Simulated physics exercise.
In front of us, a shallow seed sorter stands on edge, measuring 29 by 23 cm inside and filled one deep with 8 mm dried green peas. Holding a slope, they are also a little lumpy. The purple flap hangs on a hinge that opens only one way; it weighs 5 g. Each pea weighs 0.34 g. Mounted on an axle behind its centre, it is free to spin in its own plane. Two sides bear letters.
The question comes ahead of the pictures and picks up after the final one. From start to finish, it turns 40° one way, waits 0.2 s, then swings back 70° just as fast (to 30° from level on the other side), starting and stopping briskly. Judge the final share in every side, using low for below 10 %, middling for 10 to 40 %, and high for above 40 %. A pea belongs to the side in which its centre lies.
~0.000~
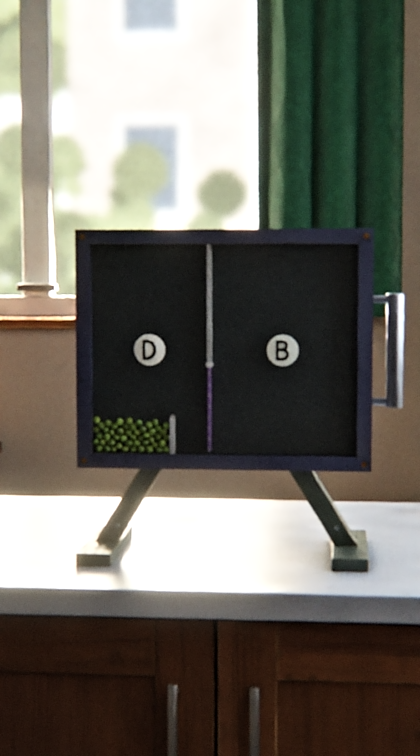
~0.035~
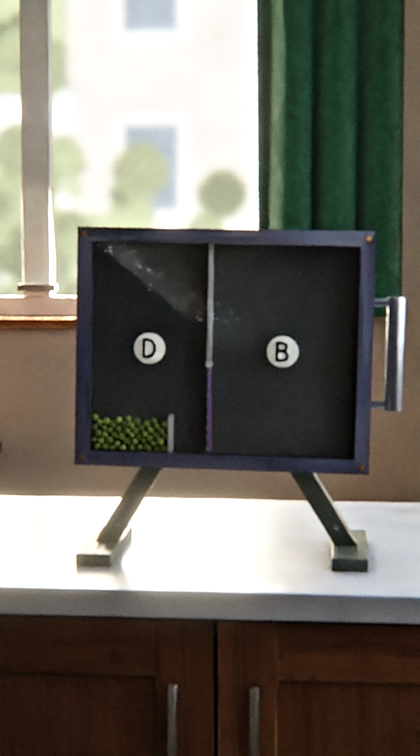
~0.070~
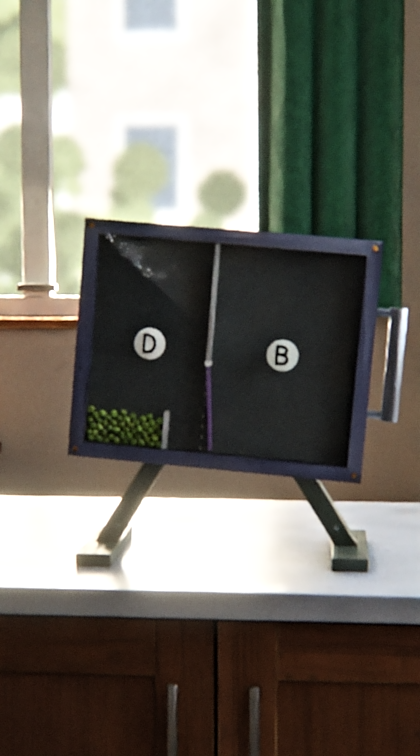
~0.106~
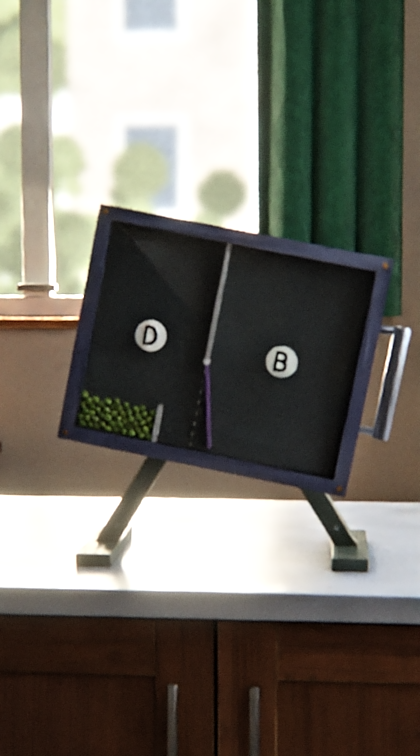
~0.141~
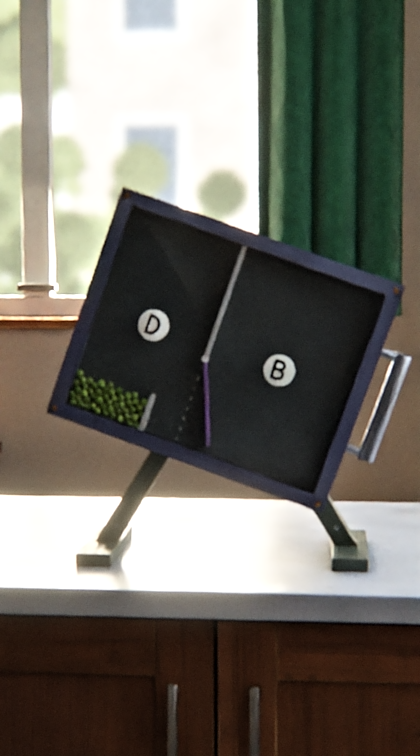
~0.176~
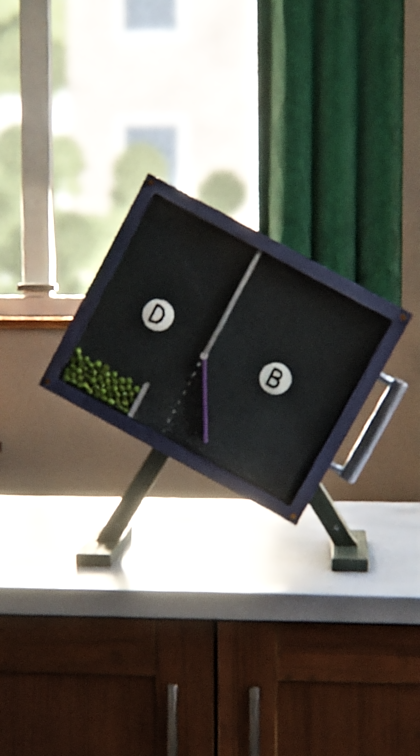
My call: B low; D high.
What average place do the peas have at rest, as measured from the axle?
About 4 cm left and 13 cm below.
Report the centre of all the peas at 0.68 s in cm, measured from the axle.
The middle sits around 11 cm left and 9 cm below.
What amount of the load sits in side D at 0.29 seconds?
It comes to roughly 100 %.
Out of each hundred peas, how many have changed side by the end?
I'd guess roughly 0 percent, give or take.
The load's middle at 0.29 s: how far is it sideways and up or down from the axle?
14 cm left, 1 cm below.
After 0.29 s, it stands 40° clockwise; the peas' middle is 14 cm left of and 1 cm below the centre; D 100 %; purple flap open 34°.
After 0.68 s, it stands 6° clockwise; the peas' middle is 11 cm left of and 9 cm below the centre; D 100 %; purple flap open 7°.
After 0.88 s, it stands 30° anticlockwise; the peas' middle is 4 cm left of and 13 cm below the centre; D 100 %; purple flap shut.
Settled by 1.3 s, it stands 30° anticlockwise; B 0 %, D 100 %; purple flap shut.
